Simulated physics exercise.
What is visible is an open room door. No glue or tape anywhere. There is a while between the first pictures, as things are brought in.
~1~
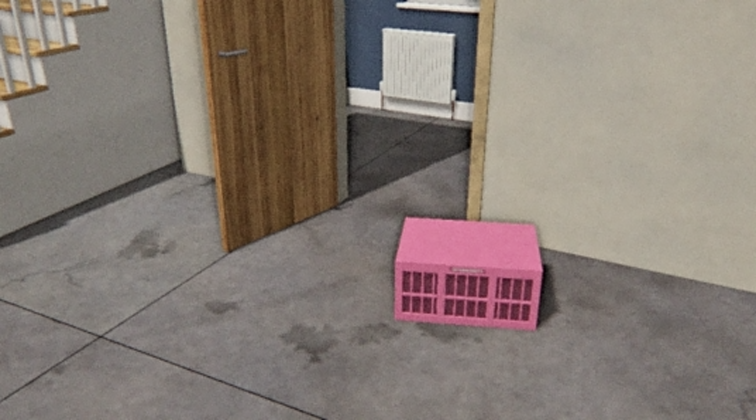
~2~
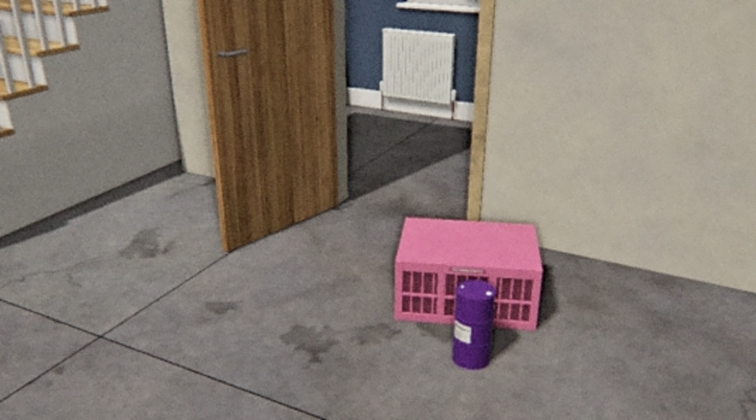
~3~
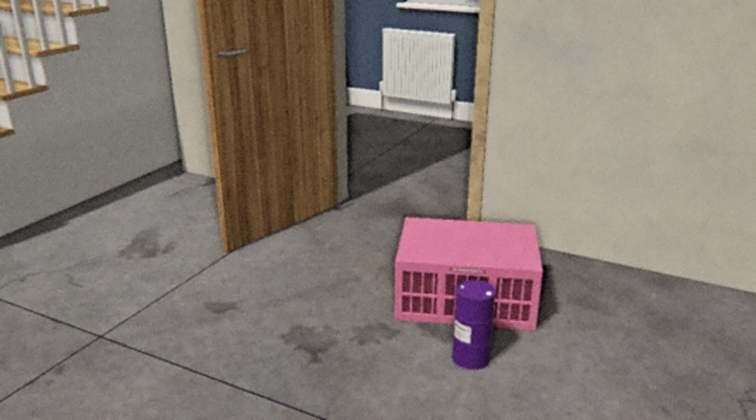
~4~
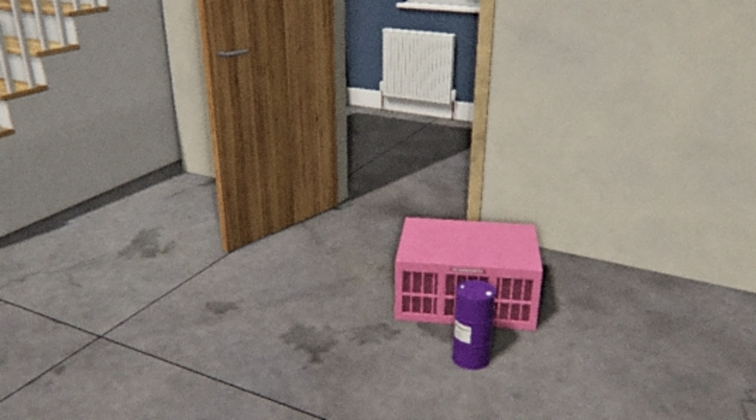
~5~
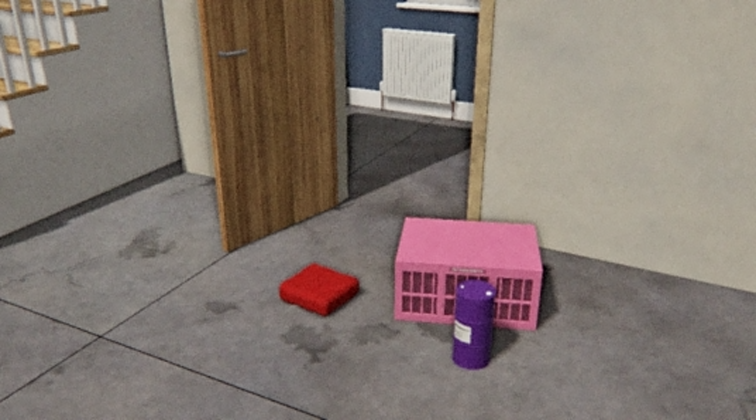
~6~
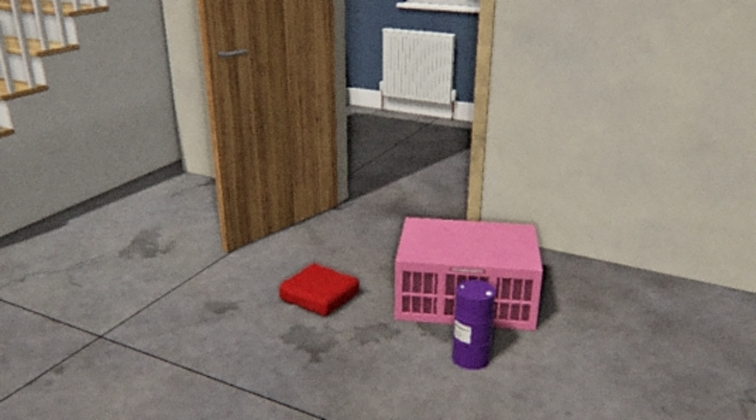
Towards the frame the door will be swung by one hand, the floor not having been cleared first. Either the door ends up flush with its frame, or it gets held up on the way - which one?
It ends up flush with the frame.
Then, 0.70 s on from there, door 82° open.
Then, 1.20 s on from there, door 49° open.
Then, 1.60 s on from there, door 18° open.
In the end, door 0° open; all 3 unmoved. At the end, from the last picture's camera, red cushion near (319, 289).
